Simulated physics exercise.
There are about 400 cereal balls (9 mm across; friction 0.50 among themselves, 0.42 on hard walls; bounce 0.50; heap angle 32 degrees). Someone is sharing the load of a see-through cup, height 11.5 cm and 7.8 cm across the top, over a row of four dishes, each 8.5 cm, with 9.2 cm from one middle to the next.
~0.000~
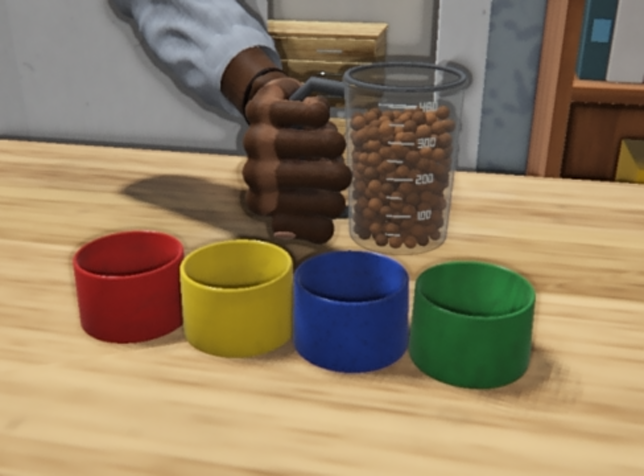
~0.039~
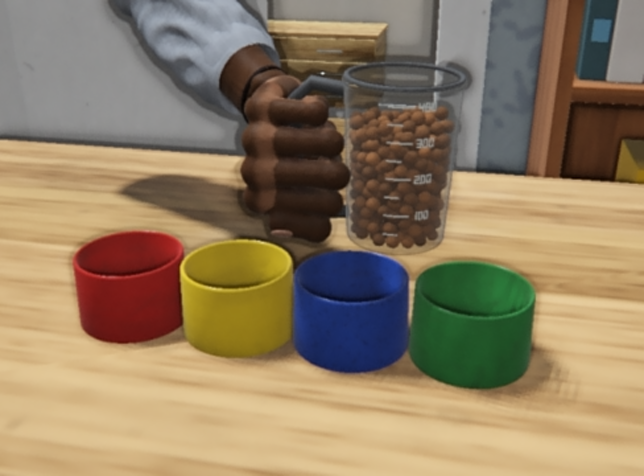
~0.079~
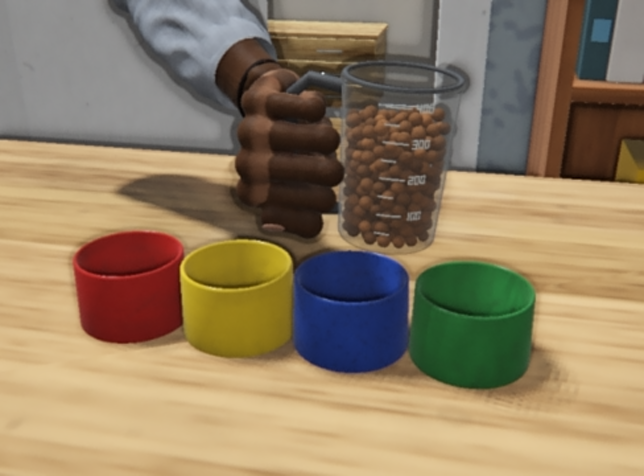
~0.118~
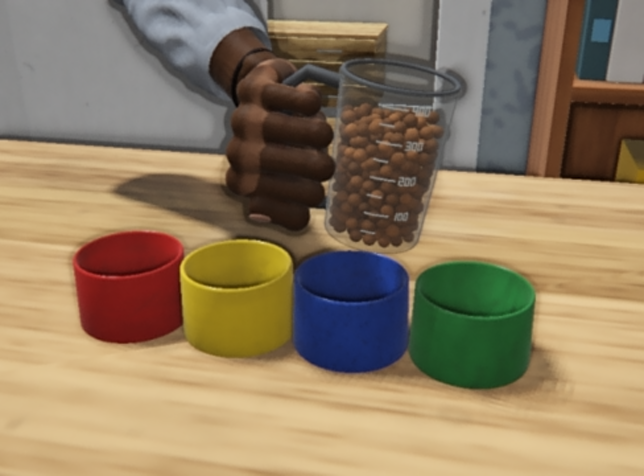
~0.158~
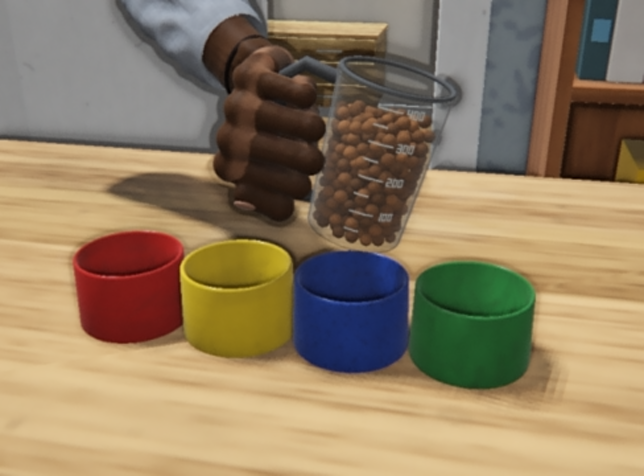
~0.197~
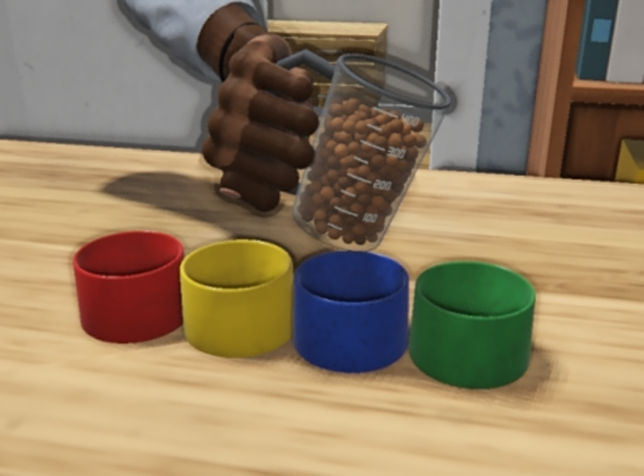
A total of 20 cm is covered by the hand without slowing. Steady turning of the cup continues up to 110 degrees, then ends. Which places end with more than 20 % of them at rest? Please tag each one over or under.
Red - under; blue - under; green - under; yellow - over; counter - under.
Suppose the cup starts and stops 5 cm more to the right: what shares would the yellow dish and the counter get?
The yellow dish would get 30 and the counter 20.
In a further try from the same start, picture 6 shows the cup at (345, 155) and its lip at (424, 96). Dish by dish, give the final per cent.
Dish by dish: Red 0 per cent, blue 0 per cent, green 0 per cent, yellow 100 per cent.
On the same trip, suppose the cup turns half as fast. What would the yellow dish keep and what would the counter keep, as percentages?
Shares - yellow: 100, counter: 0.
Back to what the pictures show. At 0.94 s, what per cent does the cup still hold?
Close to 80 % of the load.
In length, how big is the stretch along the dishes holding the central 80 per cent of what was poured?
Roughly 6 cm of the row.
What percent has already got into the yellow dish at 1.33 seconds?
Estimate to date: Some 50 %.
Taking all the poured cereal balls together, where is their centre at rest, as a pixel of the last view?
Roughly (240, 292).
Then, at 0.64 s, tilt 83 degrees; cup holds 100 %.
Then, at 0.94 s, tilt 110 degrees; cup holds 80 %, blue 5 %, yellow 10 %.
After 1.33 s, tilt 110 degrees; cup holds 40 %, blue 5 %, yellow 50 %.
By 2.6 s all is still; red 0 %, blue 5 %, green 0 %, yellow 90 %, counter 5 %.
